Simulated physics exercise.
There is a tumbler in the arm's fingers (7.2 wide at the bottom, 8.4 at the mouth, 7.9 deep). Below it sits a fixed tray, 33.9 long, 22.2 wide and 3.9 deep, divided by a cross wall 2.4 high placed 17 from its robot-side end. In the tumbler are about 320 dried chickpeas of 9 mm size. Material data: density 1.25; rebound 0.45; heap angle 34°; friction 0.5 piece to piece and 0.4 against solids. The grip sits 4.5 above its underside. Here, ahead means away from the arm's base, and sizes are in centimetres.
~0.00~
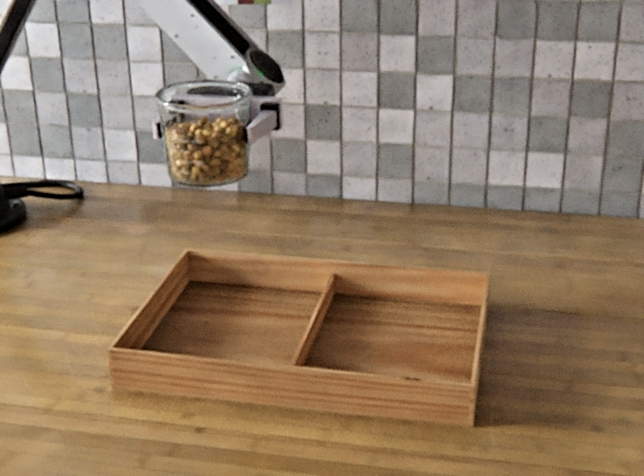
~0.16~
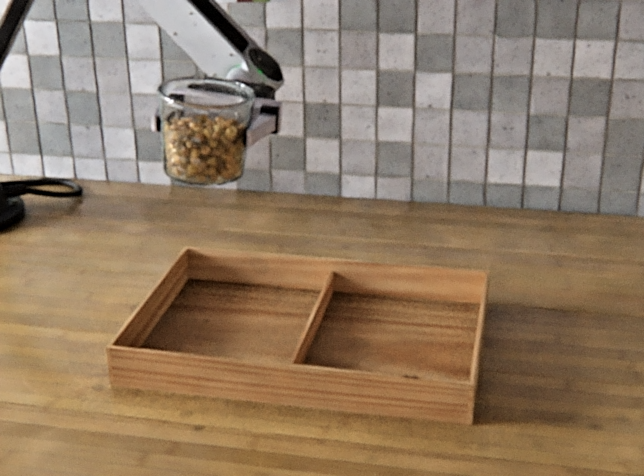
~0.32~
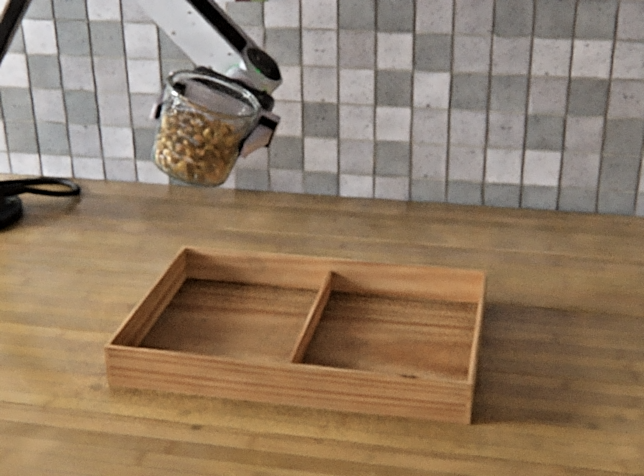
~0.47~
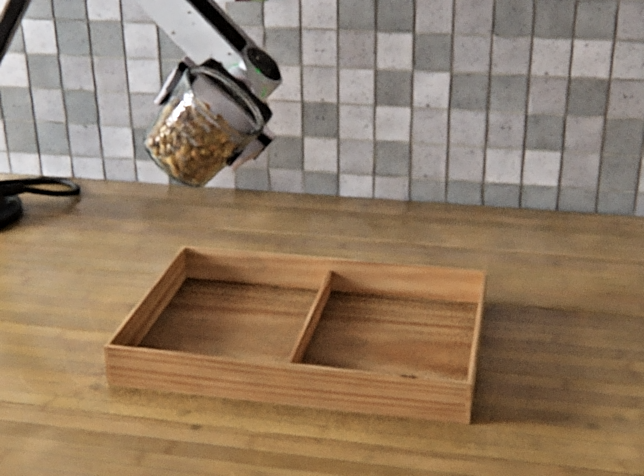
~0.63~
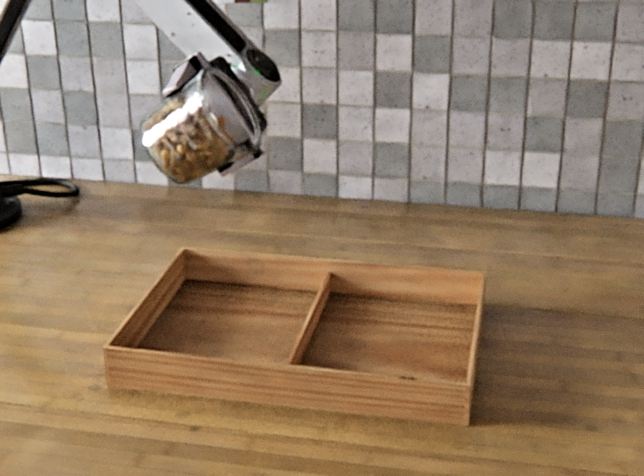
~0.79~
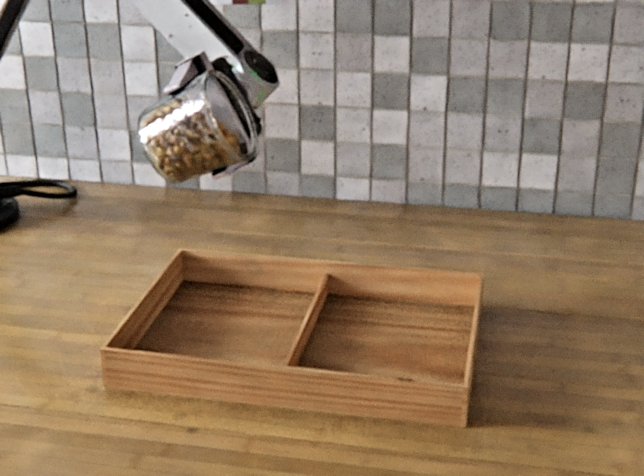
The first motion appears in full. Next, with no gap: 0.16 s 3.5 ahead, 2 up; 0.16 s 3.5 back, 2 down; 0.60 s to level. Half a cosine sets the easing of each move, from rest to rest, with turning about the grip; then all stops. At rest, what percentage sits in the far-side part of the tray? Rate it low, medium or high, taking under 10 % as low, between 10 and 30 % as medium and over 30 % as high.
Rating: Low.
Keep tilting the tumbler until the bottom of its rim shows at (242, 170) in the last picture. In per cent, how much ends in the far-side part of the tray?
The share is about 30 percent.
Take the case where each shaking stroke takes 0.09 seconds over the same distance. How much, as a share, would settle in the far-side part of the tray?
Roughly 55 in a hundred.
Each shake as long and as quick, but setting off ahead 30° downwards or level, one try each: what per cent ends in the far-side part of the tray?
Result: Approx. 0 % and 5 %, one try each.
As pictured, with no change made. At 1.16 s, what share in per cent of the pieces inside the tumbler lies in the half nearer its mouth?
About 45 percent.
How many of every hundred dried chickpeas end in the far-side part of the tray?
Roughly 5 percent.
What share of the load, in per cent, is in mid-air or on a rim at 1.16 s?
Estimated fraction: Near 7 %.
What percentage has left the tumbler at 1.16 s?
10 %.
After 1.16 s, tilted 62° forward, highest piece 23 above the table; 292 in the tumbler, 3 in the far-side part, 22 in flight or on a rim.
After 1.53 s, tilted 14° forward, highest piece 25 above the table; 288 in the tumbler, 20 in the robot-side part, 9 in the far-side part.
After 1.91 s, level, highest piece 25 above the table; 288 in the tumbler, 20 in the robot-side part, 9 in the far-side part.
After 2.96 s, level, highest piece 25 above the table; 288 in the tumbler, 20 in the robot-side part, 9 in the far-side part.
In the end, 288 in the tumbler, 20 in the robot-side part, 9 in the far-side part. That is 3 % in the far-side part of the tray.
